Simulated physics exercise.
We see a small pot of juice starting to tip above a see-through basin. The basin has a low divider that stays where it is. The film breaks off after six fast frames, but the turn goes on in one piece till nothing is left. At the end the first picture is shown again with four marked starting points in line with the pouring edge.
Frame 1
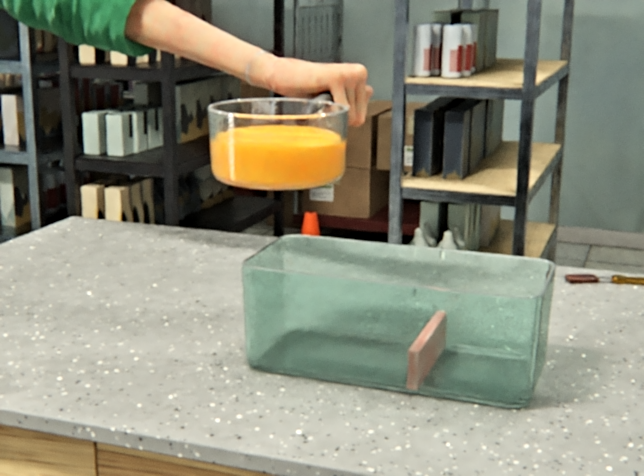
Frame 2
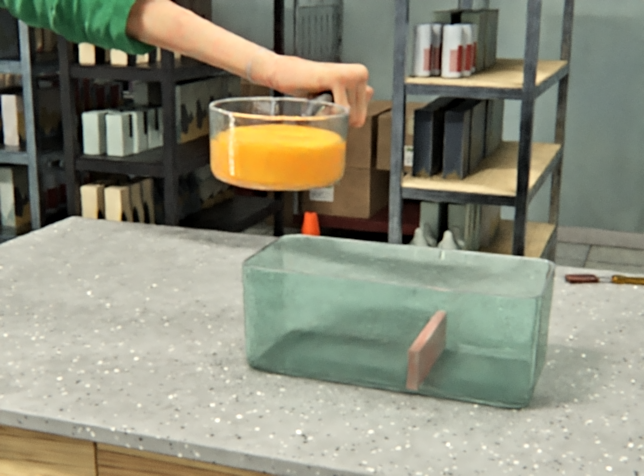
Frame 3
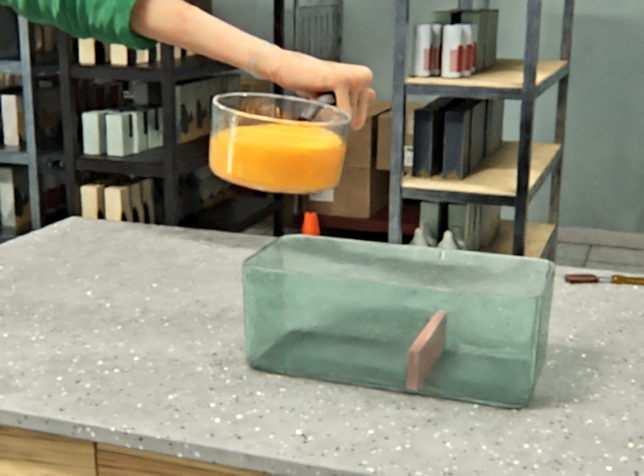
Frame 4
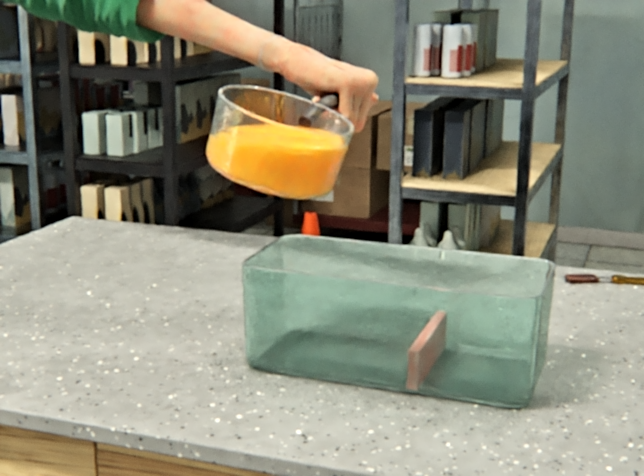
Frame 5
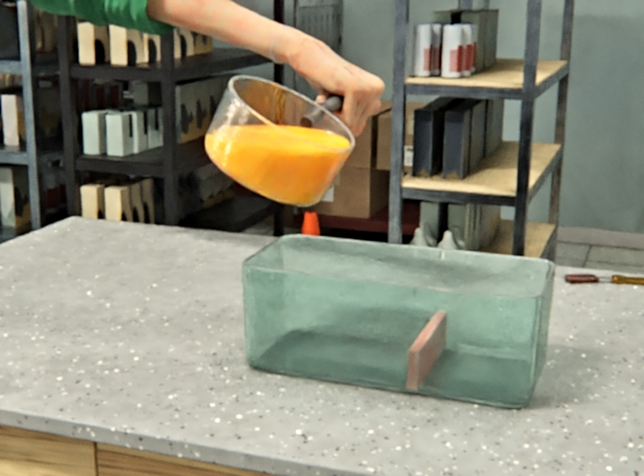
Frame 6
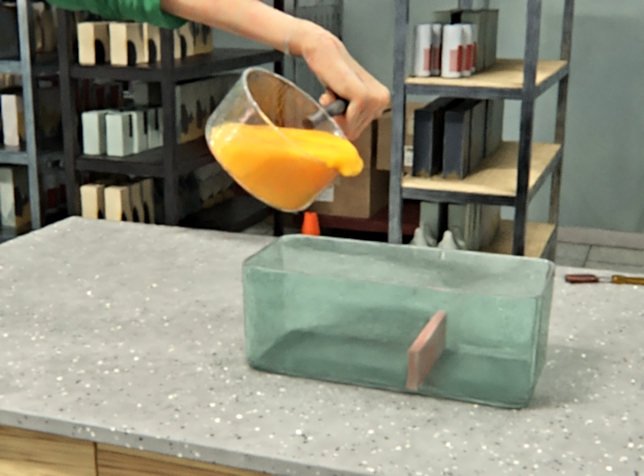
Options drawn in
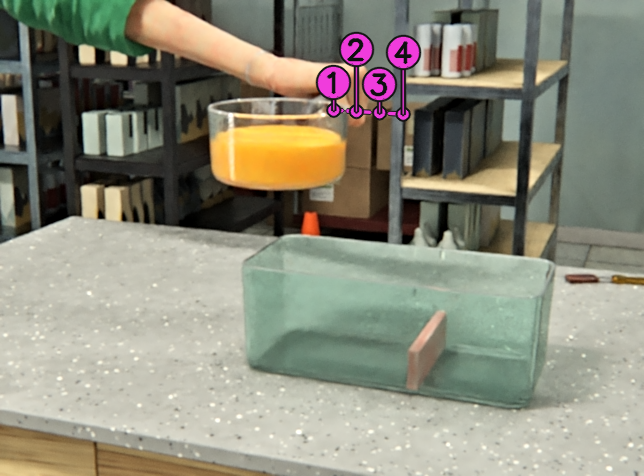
Hand holding a small clear pot of orange juice above a see-through basin, tilting it rightward until juice bulges over the lip.
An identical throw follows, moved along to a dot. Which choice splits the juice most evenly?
4 works best here.
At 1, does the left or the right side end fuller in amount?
The left one.
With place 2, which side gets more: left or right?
The left side.
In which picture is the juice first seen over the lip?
Picture 6.
In magenta, 1 at (333, 110); 2 at (356, 111); 3 at (379, 112); 4 at (403, 114).
For place 1, about 91 % ends left of the wall and 9 % right of it.
For place 2, about 92 % ends left of the wall and 6 % right of it.
For place 3, about 69 % ends left of the wall and 30 % right of it.
For place 4, about 46 % ends left of the wall and 53 % right of it.
